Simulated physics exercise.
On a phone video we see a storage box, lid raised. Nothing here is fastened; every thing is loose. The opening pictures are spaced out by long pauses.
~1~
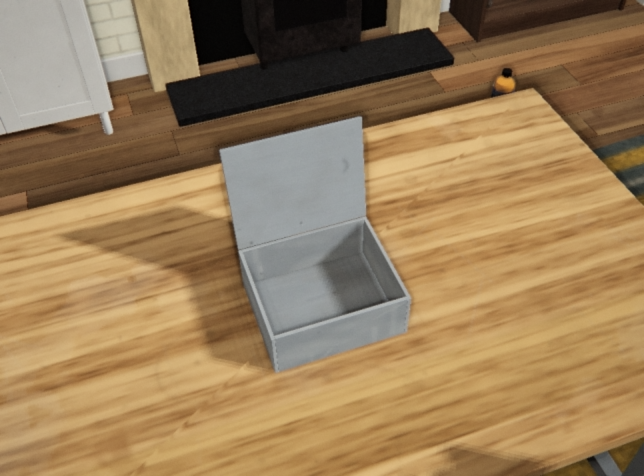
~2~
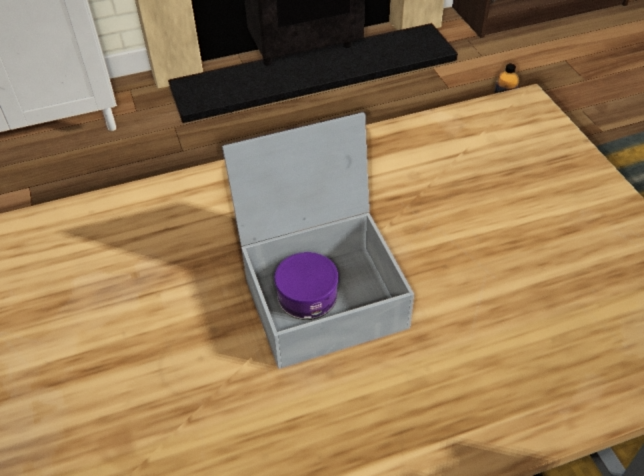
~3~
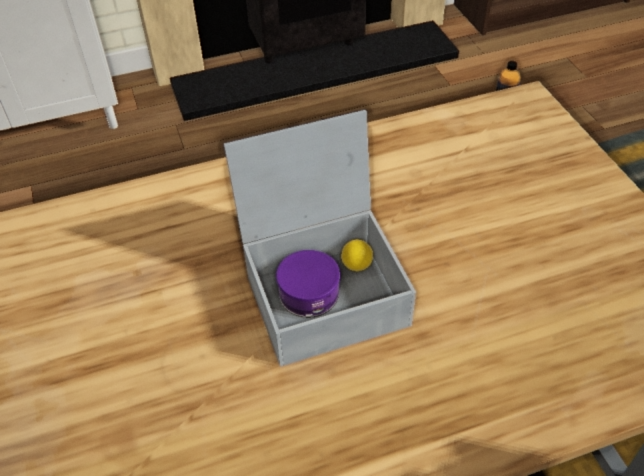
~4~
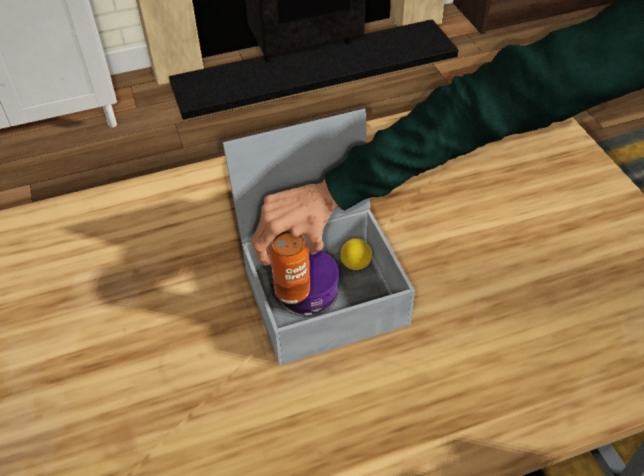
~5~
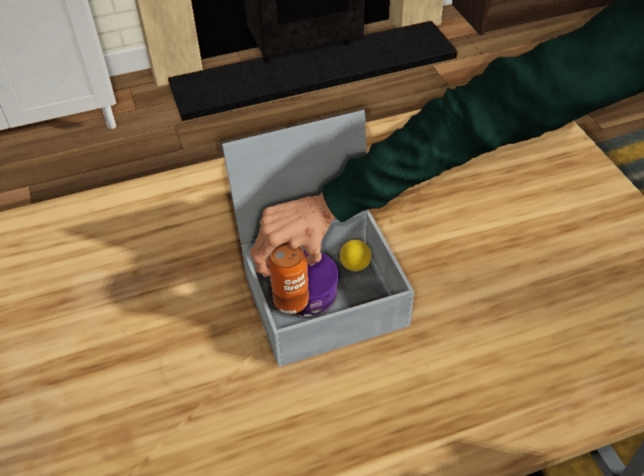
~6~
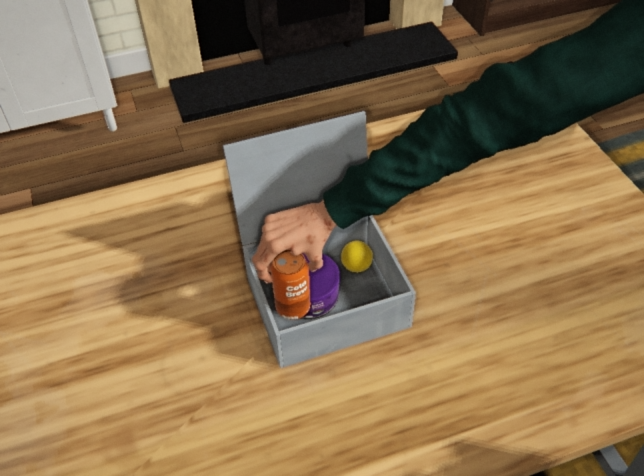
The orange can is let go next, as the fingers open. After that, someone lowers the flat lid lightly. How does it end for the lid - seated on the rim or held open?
Result: Lid up.
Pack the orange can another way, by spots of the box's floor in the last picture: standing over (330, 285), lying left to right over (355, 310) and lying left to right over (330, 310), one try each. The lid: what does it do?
In the first case it will not close; in the second case it closes; in the third case it closes.
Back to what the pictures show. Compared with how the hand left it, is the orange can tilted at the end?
Looking at the last picture, the orange can sits at an angle.
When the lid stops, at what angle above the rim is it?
It comes to about 20°.
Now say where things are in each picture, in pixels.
In the first frame, the last thing is not in view yet.
In the second frame, the last thing is not in view yet; purple tub (307, 286).
In the third frame, the last thing is not in view yet; purple tub (309, 284).
The fourth frame shows coming down; orange can (291, 269).
The fifth frame shows coming down; orange can (289, 280).
The sixth frame shows put in, still held; orange can (291, 286).
Then, 1.10 s on from there, lid starting down; orange can turned 42° from how it was put near (291, 308).
Then, 1.70 s on from there, lid 50° above the rim; orange can turned 42° from how it was put near (291, 308).
Then, 2.40 s on from there, lid 20° above the rim; orange can turned 45° from how it was put near (292, 307); purple tub shifted a little.
In the end, lid 20° above the rim; toppled in the box, orange can; the other 2 unmoved. At the end, from the last picture's camera, orange can near (292, 307).
